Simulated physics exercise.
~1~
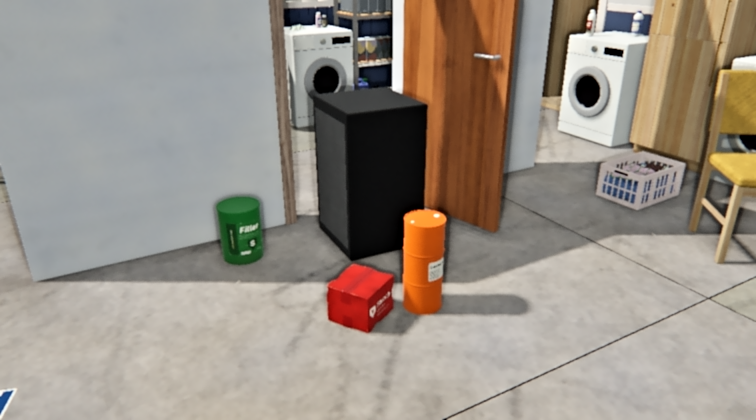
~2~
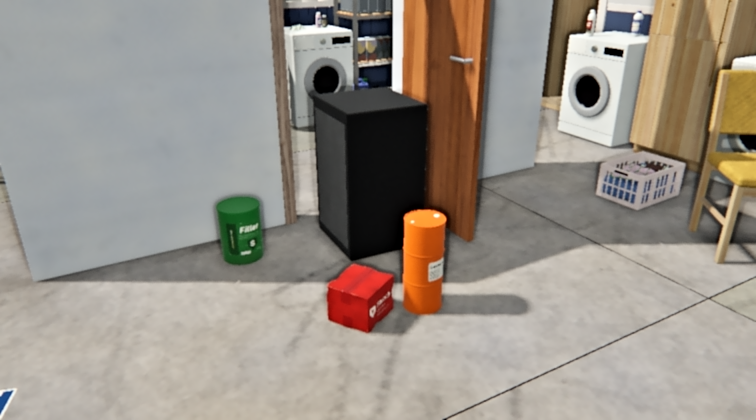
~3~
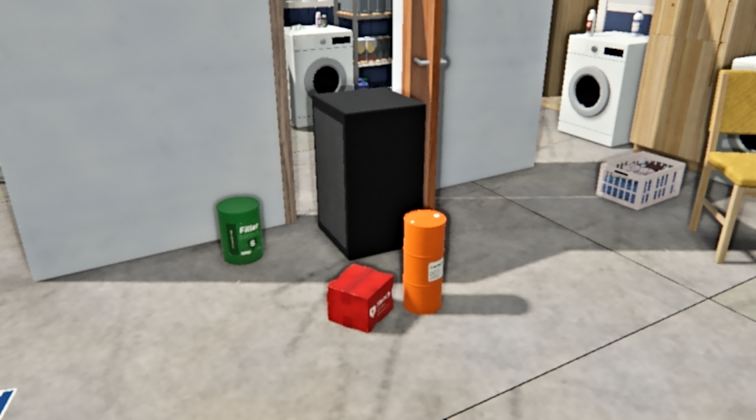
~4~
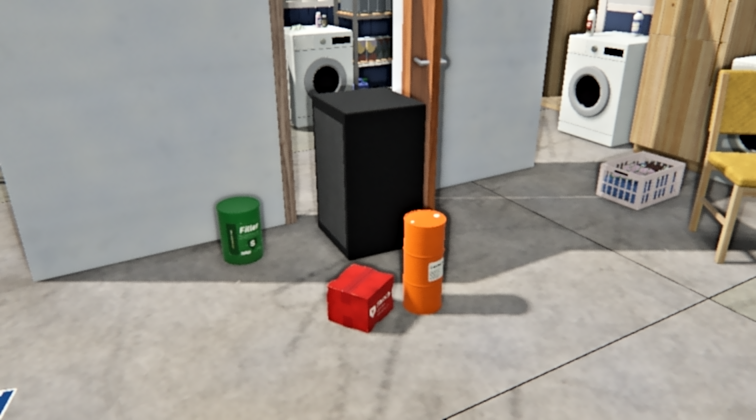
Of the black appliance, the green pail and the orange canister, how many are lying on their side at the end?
None of them are lying down. The black appliance, the green pail and the orange canister all still stand upright where they began.
